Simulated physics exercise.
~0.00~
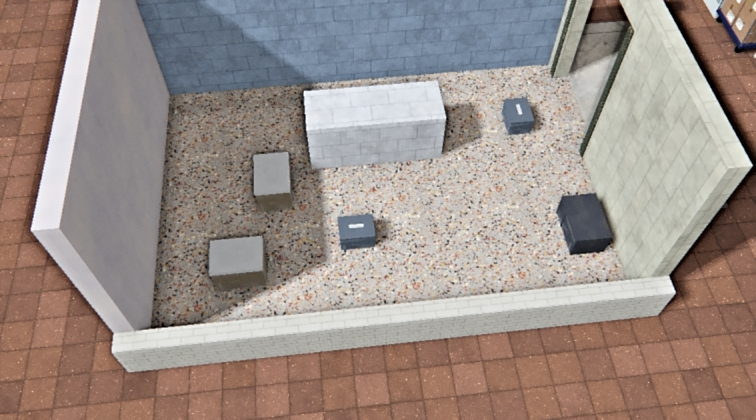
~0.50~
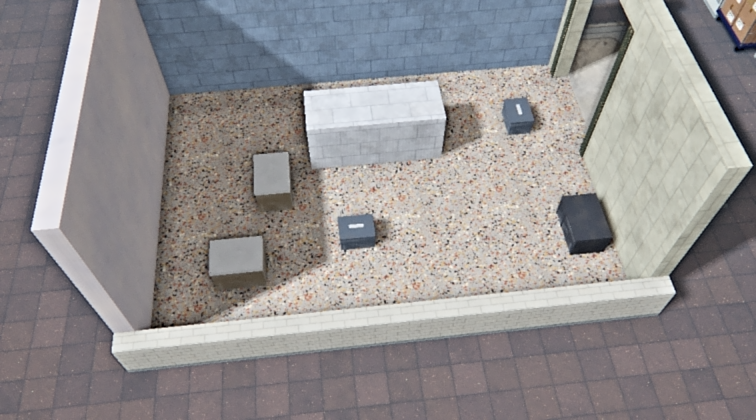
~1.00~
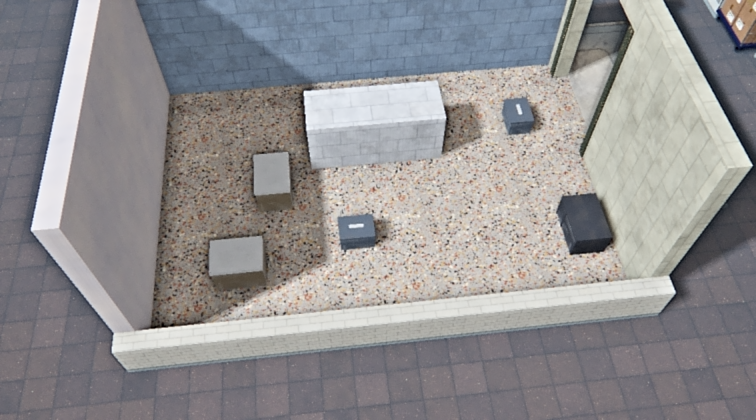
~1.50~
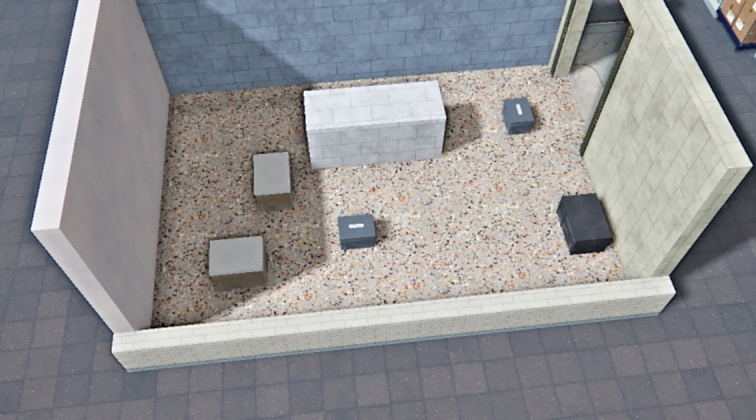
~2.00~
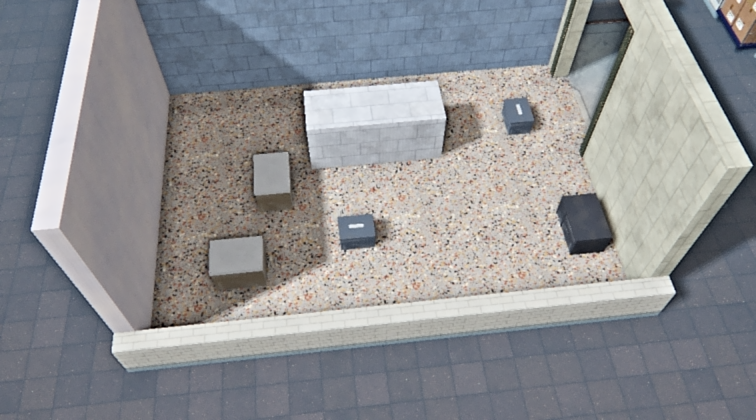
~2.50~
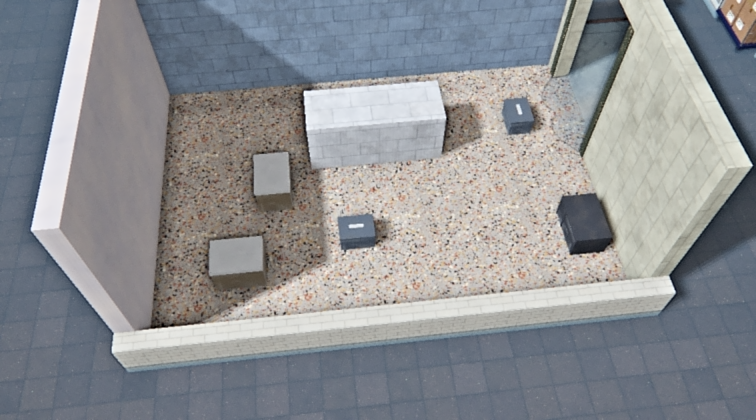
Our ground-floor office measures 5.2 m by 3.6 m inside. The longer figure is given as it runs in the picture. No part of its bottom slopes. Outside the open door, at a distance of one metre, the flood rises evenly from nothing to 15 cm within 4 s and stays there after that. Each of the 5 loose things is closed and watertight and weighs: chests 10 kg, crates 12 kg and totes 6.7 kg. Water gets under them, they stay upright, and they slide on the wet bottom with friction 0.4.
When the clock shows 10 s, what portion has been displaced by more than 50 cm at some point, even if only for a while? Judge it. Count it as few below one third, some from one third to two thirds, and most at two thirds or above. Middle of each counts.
Few.
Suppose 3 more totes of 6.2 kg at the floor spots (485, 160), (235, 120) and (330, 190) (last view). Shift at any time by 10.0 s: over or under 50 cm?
Respectively, higher, higher and lower.
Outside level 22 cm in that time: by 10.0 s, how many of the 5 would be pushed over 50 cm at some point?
Result: 2.
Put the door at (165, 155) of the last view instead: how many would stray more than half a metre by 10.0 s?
Then it comes to 1 of them.
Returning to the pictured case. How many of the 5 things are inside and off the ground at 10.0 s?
At that instant the tally stands at 0.
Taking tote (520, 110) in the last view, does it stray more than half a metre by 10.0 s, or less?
I'd say farther.
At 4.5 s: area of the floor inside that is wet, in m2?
Around 4.0 m2 of it.
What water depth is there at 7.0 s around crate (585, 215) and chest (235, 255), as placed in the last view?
0 and 0 cm.
After 3.5 s 0 of 5 are over 50 cm from their spots; 0 afloat.
After 4.5 s 1 of 5 are over 50 cm from their spots; 0 afloat.
After 7.0 s 1 of 5 are over 50 cm from their spots; 0 afloat.
After 10.0 s 1 of 5 are over 50 cm from their spots, and 1 have been at some point; 0 afloat.
